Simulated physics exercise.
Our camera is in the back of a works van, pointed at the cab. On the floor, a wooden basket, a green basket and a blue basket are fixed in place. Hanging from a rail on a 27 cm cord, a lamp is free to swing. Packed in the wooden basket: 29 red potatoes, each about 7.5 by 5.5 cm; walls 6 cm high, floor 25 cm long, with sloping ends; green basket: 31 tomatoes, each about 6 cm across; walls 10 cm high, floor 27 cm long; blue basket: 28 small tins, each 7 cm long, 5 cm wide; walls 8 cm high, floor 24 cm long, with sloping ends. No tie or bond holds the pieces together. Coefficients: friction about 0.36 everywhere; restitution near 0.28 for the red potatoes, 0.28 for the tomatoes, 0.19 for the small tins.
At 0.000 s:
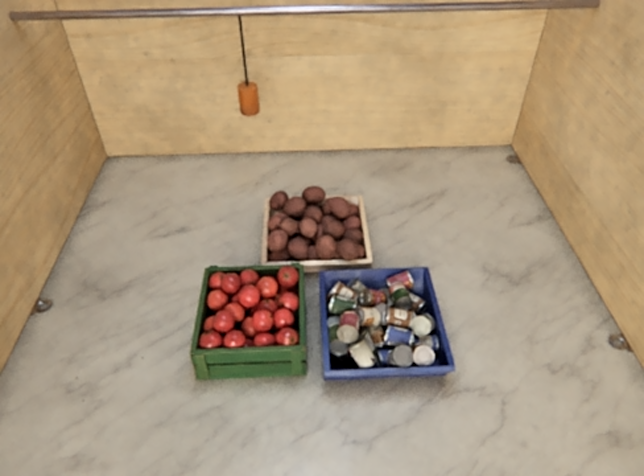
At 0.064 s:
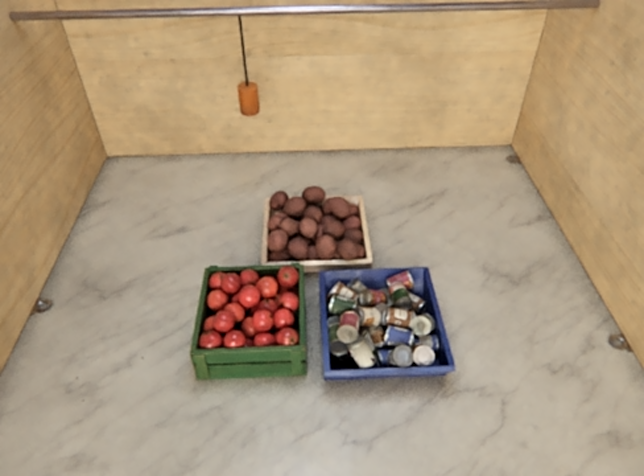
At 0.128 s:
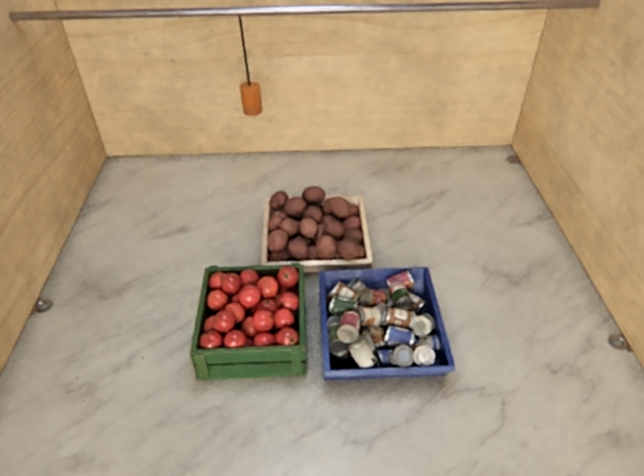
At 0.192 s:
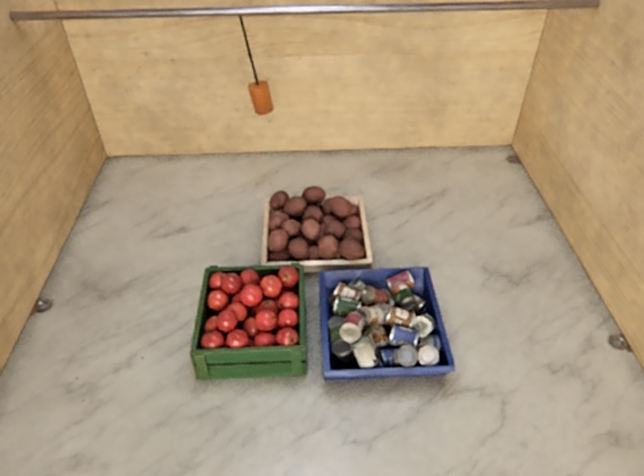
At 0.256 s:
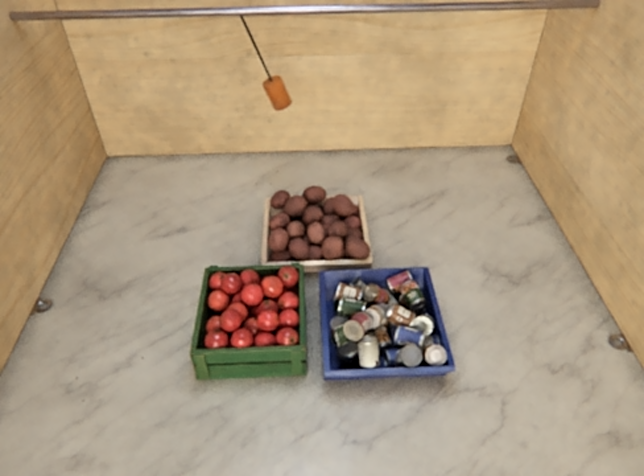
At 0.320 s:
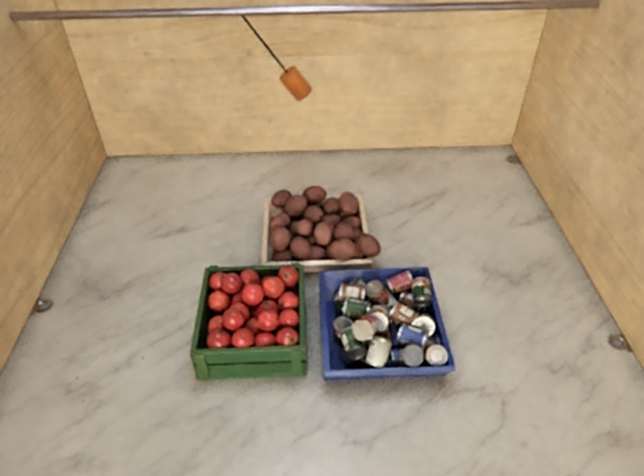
Three baskets of potatoes, tomatoes and tins sat still on a marbled floor while an orange lamp hung straight, then swung steadily out to the right, and the potatoes and tins shifted inside their baskets.
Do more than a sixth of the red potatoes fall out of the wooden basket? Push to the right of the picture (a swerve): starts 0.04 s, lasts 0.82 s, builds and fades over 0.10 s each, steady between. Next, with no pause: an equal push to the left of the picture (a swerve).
Share escaping: One sixth plus.
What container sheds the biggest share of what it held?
It's the wooden basket.
After 0.63 s, wooden basket 24 in, 5 out, green basket 31 in, 0 out and blue basket 27 in, 1 out.
After 1.03 s, wooden basket 20 in, 9 out, green basket 31 in, 0 out and blue basket 27 in, 1 out.
After 1.57 s, wooden basket 16 in, 13 out, green basket 29 in, 2 out and blue basket 27 in, 1 out.
When it is over (at 2.28 s), wooden basket 16 in, 13 out, green basket 29 in, 2 out and blue basket 27 in, 1 out. Asked share, 13 of 29, 45 per cent.
